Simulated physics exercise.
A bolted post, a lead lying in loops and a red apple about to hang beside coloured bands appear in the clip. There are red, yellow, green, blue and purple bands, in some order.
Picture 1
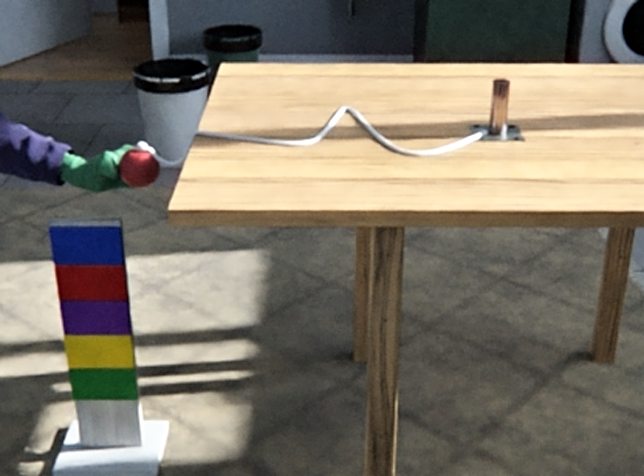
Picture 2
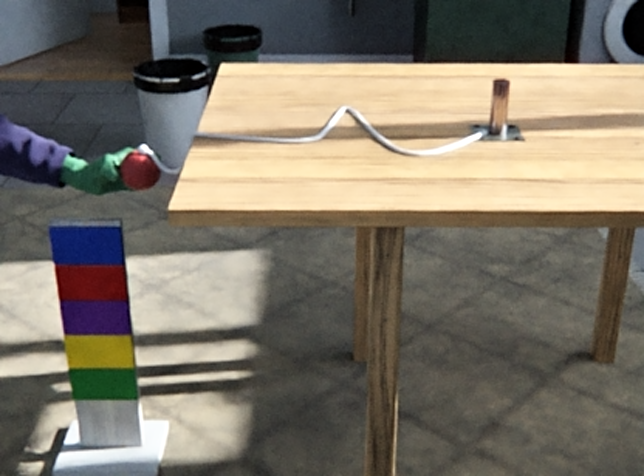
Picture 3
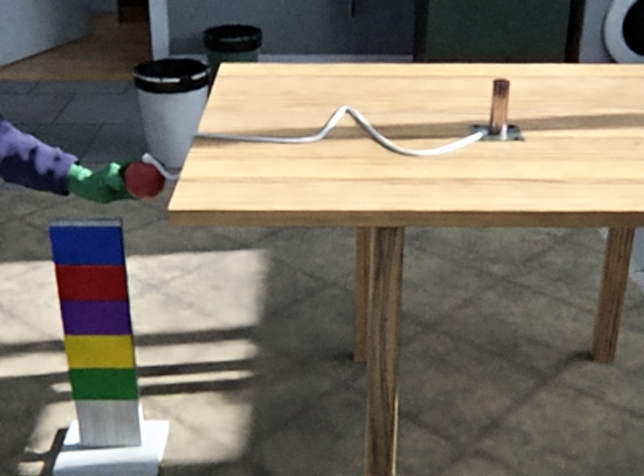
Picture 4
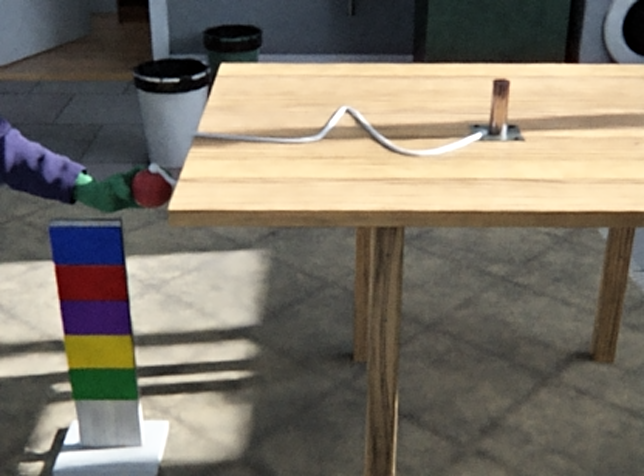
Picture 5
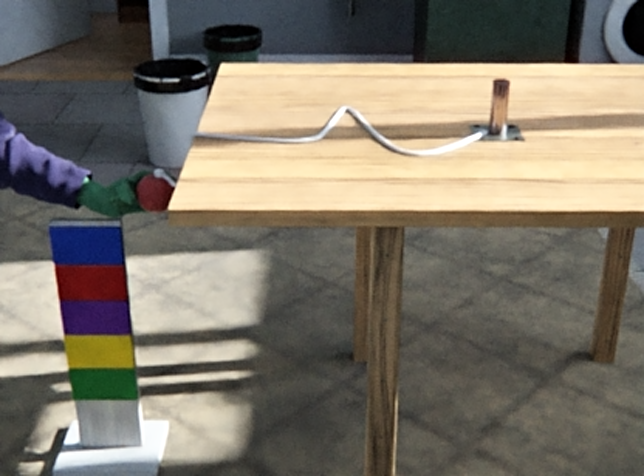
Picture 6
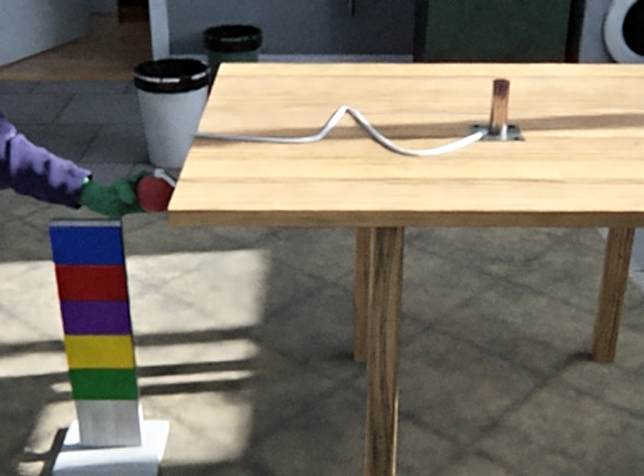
The clip opens on a green-gloved hand in a purple sleeve holding a round red object, attached to a pale cord lying in bends across a wooden table, above a colour-banded post. The hand eases it slightly down and right beside the table's edge, then barely moves, while the cord's bends stay still.
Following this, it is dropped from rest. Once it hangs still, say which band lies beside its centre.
It is the green band.
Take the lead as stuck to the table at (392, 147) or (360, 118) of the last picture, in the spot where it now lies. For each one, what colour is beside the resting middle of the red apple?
Taking the two tries in turn, you'd get yellow and then purple.
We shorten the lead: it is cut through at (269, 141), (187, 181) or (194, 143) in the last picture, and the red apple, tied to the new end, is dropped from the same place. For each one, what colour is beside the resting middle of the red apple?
First try: Blue; second try: Yellow; third try: Purple.
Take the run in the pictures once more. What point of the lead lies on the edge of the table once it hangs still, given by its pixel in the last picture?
It's the one at (335, 119).
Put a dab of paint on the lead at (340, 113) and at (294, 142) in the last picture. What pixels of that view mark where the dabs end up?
To (216, 132) for the first and to (203, 215) for the second.
Soon after, apple near (220, 366); level with yellow.
Then, apple near (205, 388); level with green.
At rest, apple near (214, 389); level with green. The green one.
